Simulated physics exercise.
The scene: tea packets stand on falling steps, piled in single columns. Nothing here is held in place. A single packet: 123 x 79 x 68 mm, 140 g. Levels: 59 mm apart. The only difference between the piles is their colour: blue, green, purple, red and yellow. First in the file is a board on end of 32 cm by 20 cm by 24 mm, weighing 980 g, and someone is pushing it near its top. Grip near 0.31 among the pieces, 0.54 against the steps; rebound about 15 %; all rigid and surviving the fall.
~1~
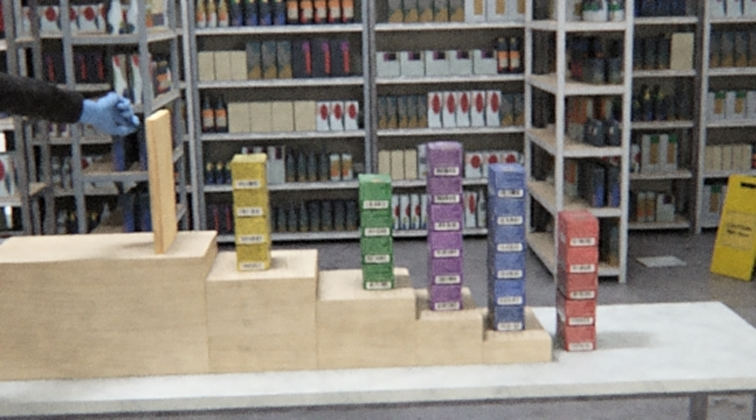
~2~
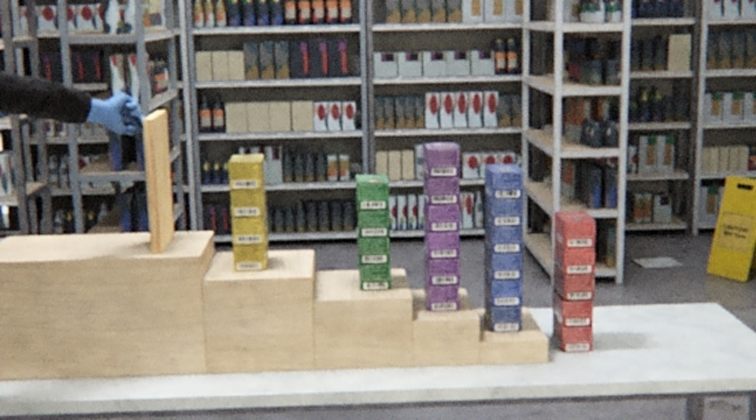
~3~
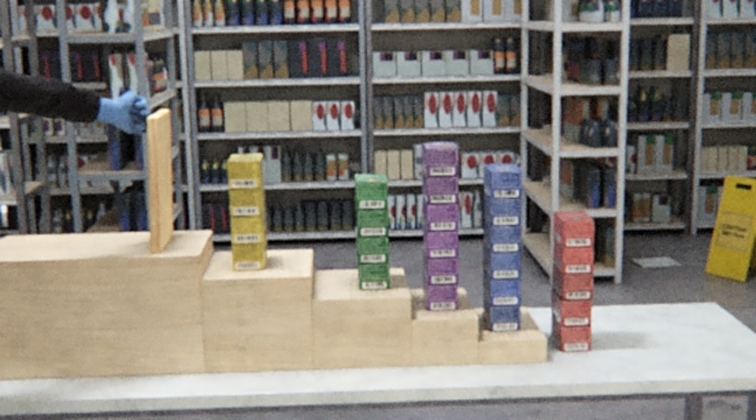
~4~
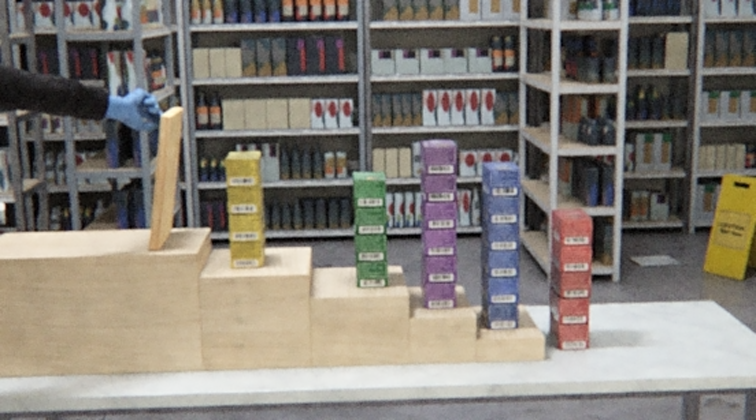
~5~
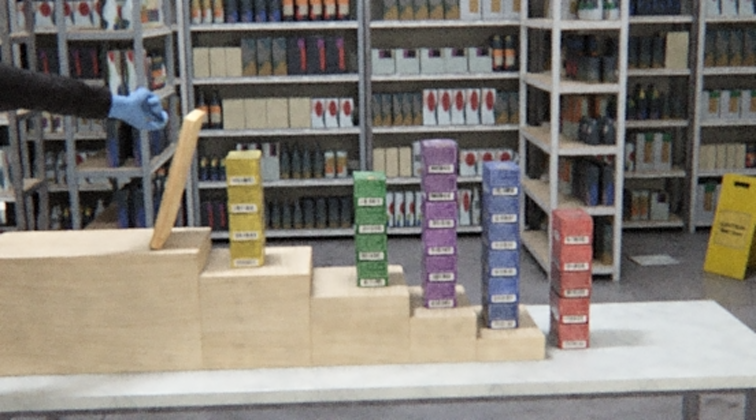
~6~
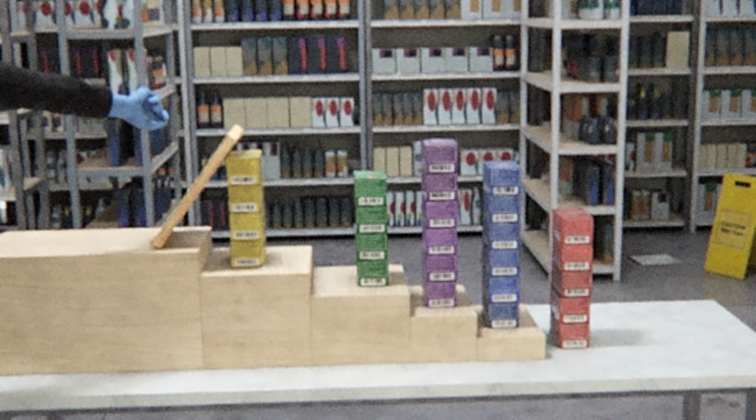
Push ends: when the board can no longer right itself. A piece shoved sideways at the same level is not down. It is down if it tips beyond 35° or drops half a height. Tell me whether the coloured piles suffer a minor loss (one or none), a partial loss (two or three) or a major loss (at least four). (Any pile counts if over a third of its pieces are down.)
A minor loss.
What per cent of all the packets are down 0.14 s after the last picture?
By then 0 %.
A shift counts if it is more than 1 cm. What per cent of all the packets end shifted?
I count 25 % as shifted.
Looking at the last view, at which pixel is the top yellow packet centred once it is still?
Roughly at (329, 271).
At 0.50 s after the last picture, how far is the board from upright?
Angle from upright: Approx. 85°.
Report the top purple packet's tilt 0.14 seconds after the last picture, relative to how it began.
0°.
Then, 0.14 s later than the last frame, board 53° from upright; none of the 25 packets down, 2 disturbed; top yellow packet tilted 30°, 22 mm lower.
Then, 0.28 s later than the last frame, board 66° from upright; 1 of the 25 packets down; top yellow packet tilted 60°, 16 cm lower.
Then, 0.50 s later than the last frame, board 87° from upright; 3 of the 25 packets down; top yellow packet tilted 40°, 23 cm lower; top green packet moved 19 mm.
When it is over, board 87° from upright; 3 of the 25 packets down; top green packet moved 16 mm; top yellow packet 26 cm lower. Wrecked, yellow. In pixels of the last frame, middles, top green packet near (377, 188), top yellow packet near (329, 271).
